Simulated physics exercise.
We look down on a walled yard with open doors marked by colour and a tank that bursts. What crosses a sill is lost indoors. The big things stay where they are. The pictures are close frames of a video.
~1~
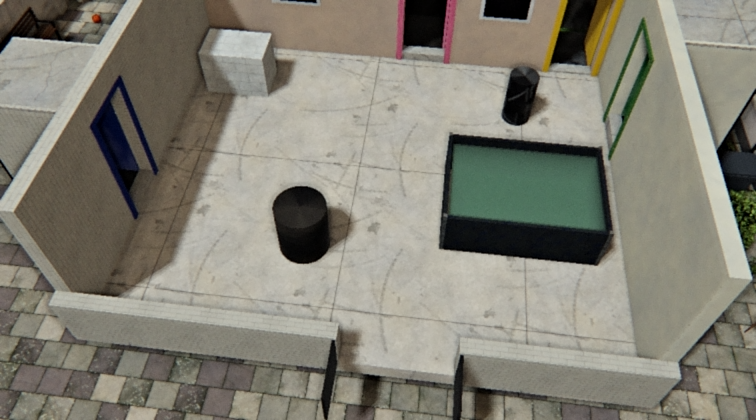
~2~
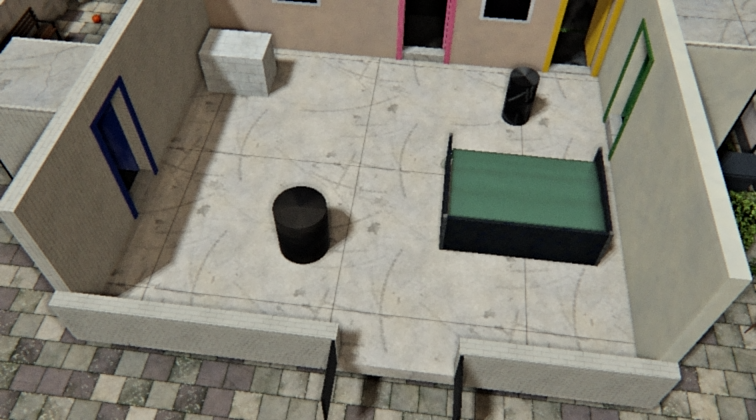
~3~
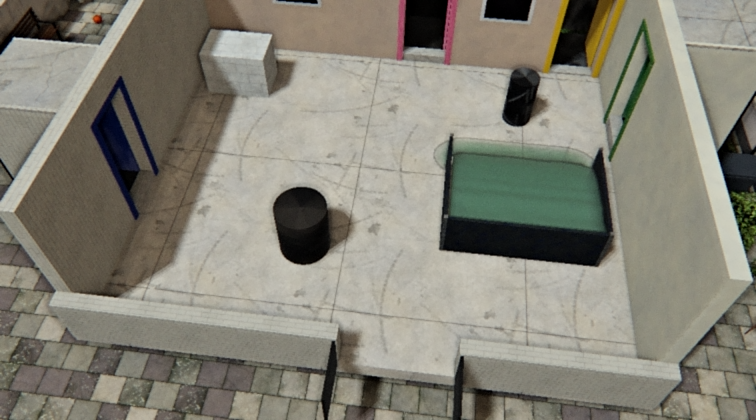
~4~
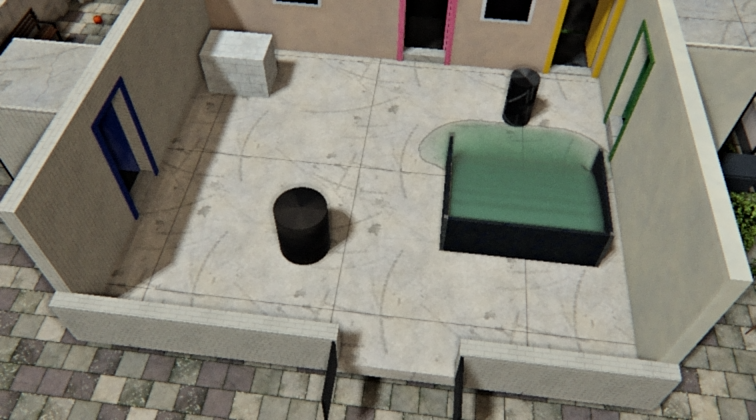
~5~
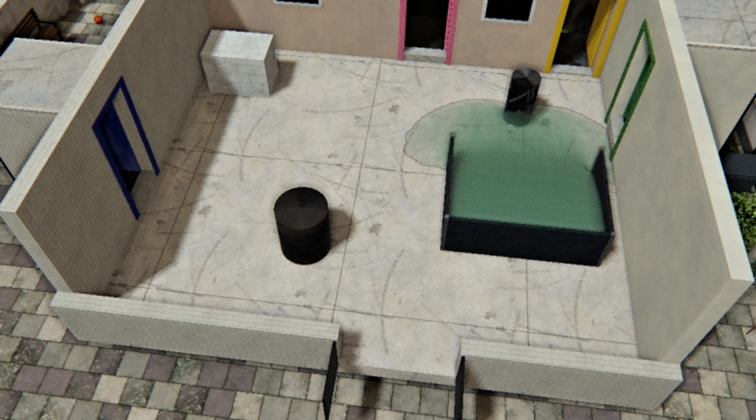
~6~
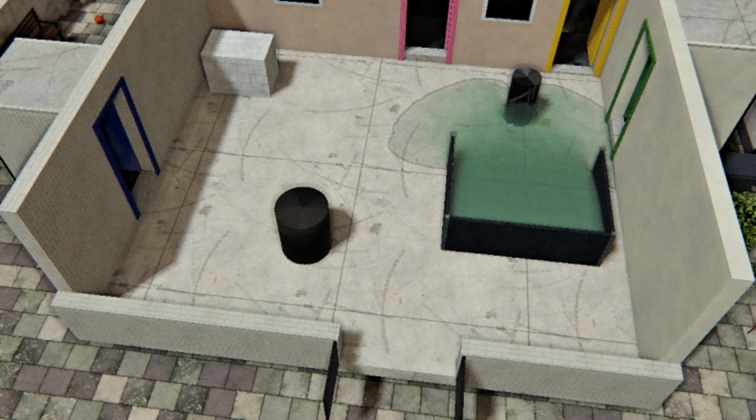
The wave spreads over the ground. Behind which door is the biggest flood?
It is the yellow one.
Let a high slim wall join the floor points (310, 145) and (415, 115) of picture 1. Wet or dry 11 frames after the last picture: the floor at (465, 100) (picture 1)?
Answer: Under water.
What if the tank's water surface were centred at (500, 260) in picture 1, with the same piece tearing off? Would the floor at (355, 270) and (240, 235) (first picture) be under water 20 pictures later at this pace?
In turn: Free of water, no water.
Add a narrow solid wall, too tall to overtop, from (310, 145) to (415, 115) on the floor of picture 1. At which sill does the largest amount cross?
That is the yellow-painted one.
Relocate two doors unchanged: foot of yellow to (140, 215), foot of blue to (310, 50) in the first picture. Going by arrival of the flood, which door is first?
That is the green one.
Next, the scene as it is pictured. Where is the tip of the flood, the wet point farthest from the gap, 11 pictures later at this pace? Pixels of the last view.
Near (296, 54).
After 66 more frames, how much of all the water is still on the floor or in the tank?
I make it 76 per cent.
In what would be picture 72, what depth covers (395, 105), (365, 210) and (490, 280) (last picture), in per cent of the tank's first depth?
Roughly 8, 2 and 2 per cent, in turn.
A moment on, water covers 25 % of the floor; yellow door a lot in, pink door wet at the sill, nothing in, green door wet at the sill, nothing in, blue door not reached.
Next, water covers 30 % of the floor; yellow door a lot in, pink door some in, green door wet at the sill, nothing in, blue door not reached.
Then, water covers 40 % of the floor; yellow door a lot in, pink door some in, green door a trickle in, blue door not reached.
Later, water covers 65 % of the floor; yellow door a lot in, pink door some in, green door a trickle in, blue door wet at the sill, nothing in.
In the end, water covers 90 % of the floor; yellow door a lot in, pink door some in, green door a trickle in, blue door wet at the sill, nothing in; the yellow door has let in the most.
